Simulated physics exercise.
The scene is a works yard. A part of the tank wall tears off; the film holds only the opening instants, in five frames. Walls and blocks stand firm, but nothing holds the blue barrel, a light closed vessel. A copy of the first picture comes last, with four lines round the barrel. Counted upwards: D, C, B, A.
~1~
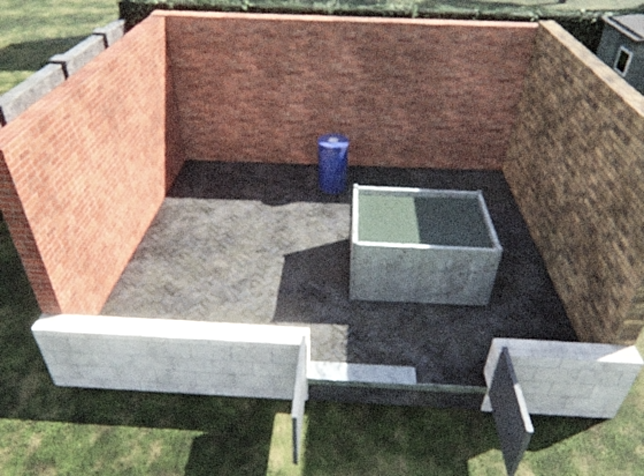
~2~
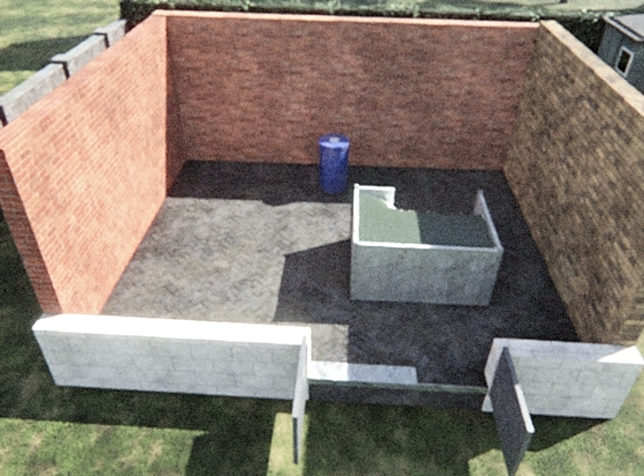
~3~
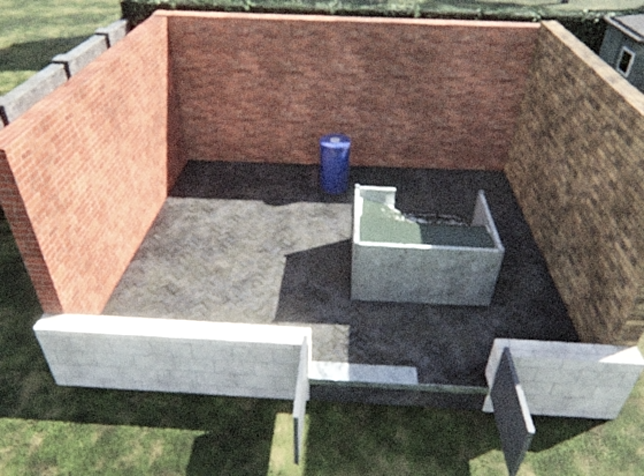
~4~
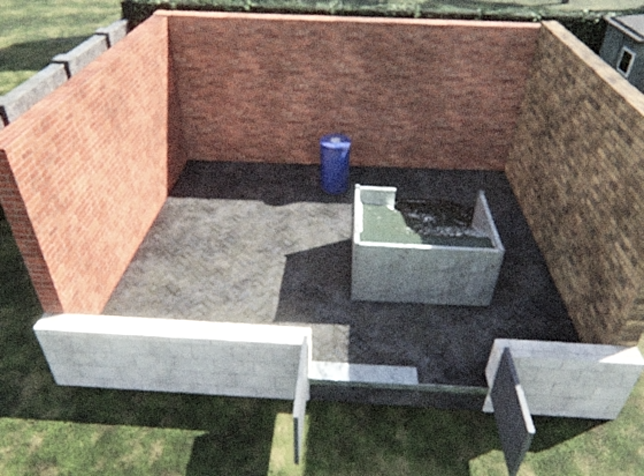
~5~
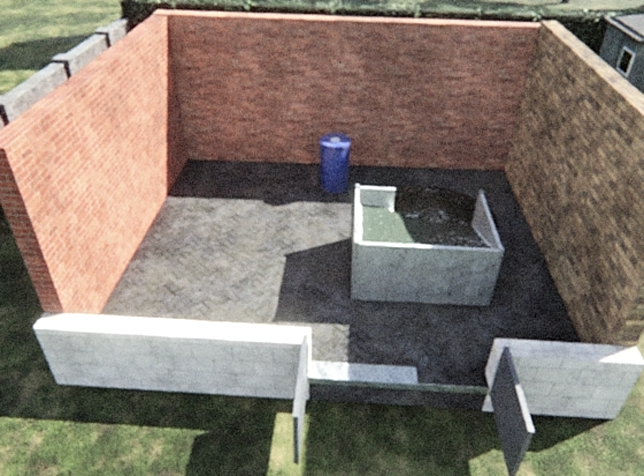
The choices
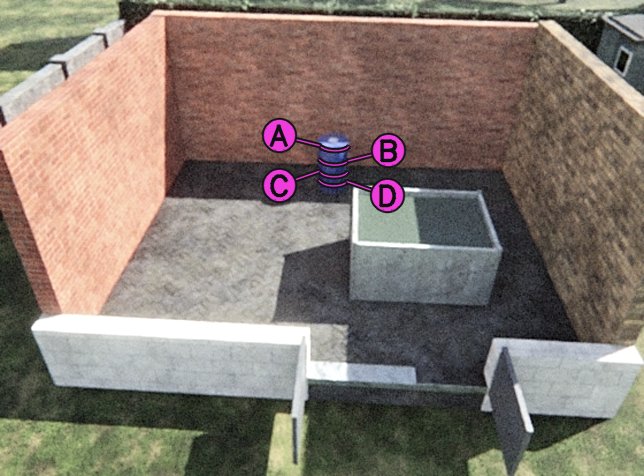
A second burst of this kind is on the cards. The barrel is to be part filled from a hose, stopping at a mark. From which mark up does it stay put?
The limit is C.
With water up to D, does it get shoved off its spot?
Yes.
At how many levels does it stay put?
Three.
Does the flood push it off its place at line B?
No, that is safe.
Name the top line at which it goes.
Here it is line D.
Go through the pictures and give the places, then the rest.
Lid of the blue barrel at (334, 140); tank full, its middle at (421, 221); open gate at (400, 336).
Water covers 2 % of the ground, mostly out of sight from here.
Water covers 4 % of the ground, mostly out of sight from here.
Water covers 7 % of the ground, mostly out of sight from here.
Lid of the blue barrel at (336, 140); water covers 11 % of the ground, mostly out of sight from here.
On the marked copy, A at (333, 150); B at (333, 165); C at (332, 176); D at (332, 185); from the bottom up D, C, B, A.
With A, it does not move.
With B, it does not move.
With C, it does not move.
With D, it is pushed about its own width away.
